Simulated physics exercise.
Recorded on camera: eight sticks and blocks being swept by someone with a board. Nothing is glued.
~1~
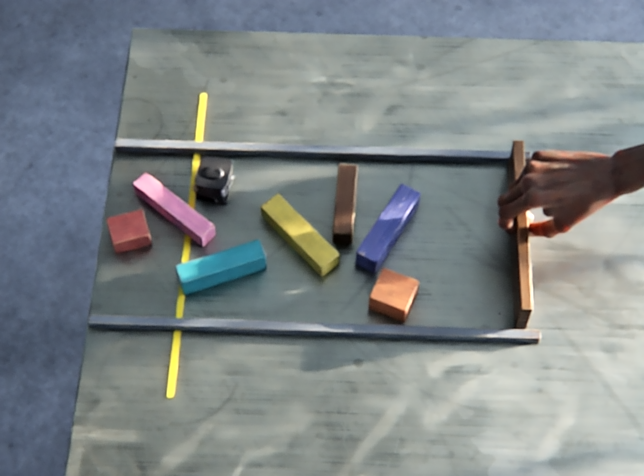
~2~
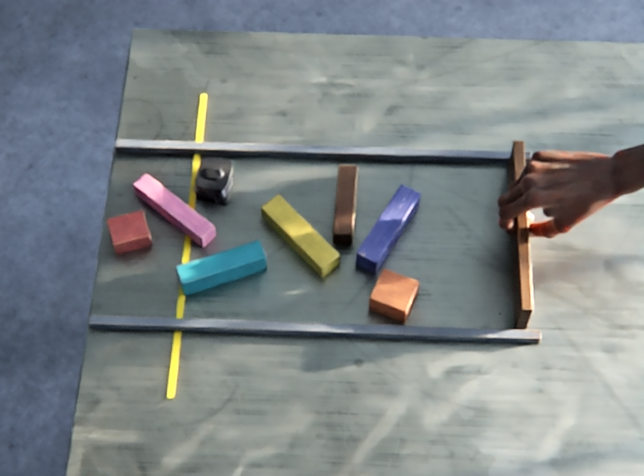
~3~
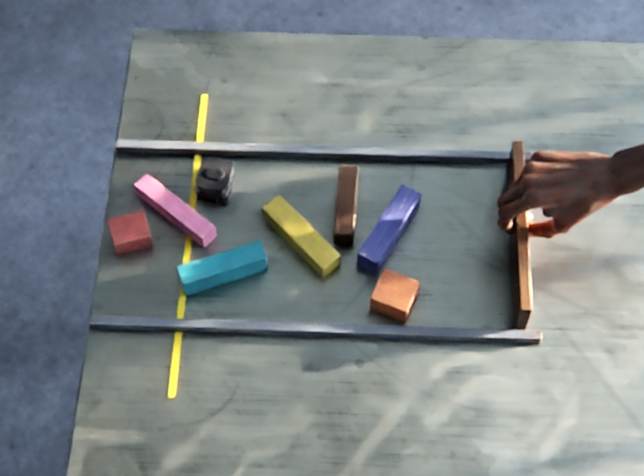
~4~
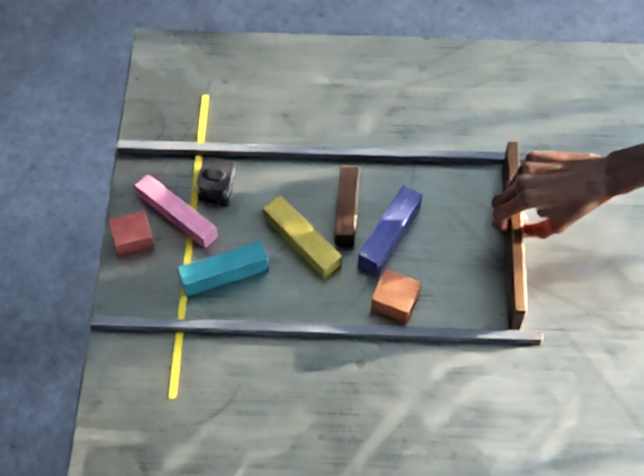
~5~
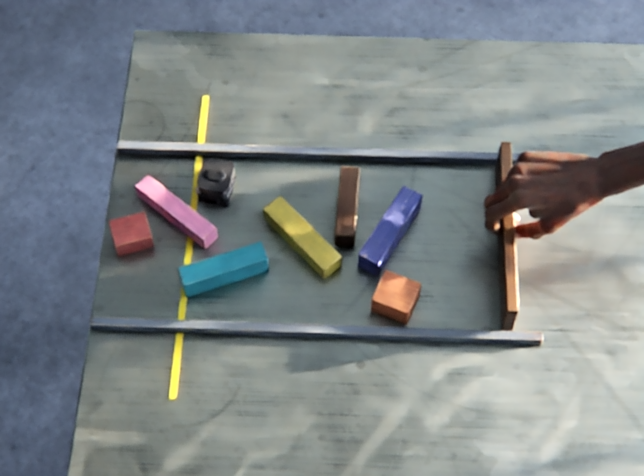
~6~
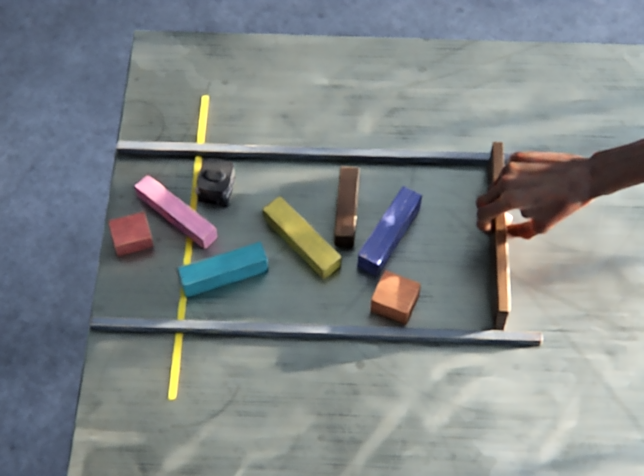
On a grey tabletop, a hand slides a wooden board slightly left between two rails, the scattered coloured blocks staying untouched.
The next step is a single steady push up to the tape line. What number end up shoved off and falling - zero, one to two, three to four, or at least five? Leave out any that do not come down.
The push clears off a single one or two.
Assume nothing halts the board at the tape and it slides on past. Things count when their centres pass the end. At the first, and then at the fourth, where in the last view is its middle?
The first puts it near (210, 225), the next near (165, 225).
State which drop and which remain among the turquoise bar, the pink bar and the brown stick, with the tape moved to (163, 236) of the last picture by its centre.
The turquoise bar: It is gone. The pink bar: It is gone. The brown stick: It is still there.
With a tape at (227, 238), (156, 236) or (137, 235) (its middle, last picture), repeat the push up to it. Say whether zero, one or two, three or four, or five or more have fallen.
Falls: None at all; three to four; more than four.
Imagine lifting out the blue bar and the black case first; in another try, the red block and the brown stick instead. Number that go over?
Tally per try: 0 / 0.
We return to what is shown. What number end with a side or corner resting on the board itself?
The figure is 2.
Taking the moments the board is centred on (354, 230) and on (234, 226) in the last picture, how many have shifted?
Respectively 4 and 8.
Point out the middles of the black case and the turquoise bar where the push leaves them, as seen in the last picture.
Looks like one lands around (137, 179), and the other around (98, 291).
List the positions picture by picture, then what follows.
The first frame shows red block (129, 232); pink bar (174, 209); black case (214, 180); board (519, 233); tape (188, 235).
The second frame shows pink bar (174, 210); turquoise bar (222, 268).
The third frame shows black case (215, 181); blue bar (389, 229).
The fourth frame shows red block (131, 233); board (514, 234).
The fifth frame shows pink bar (176, 211); yellow bar (302, 237).
The sixth frame shows red block (131, 234); pink bar (176, 212); black case (216, 182); board (498, 235); tape (190, 237).
A little later, none off yet; red block at rest near (131, 234); pink bar at rest near (176, 212); black case at rest near (216, 182).
Next, none off yet; red block at rest near (131, 234); pink bar at rest near (173, 213); black case at rest near (215, 181).
When it is over, the number that fall off is one or two; down, red block.
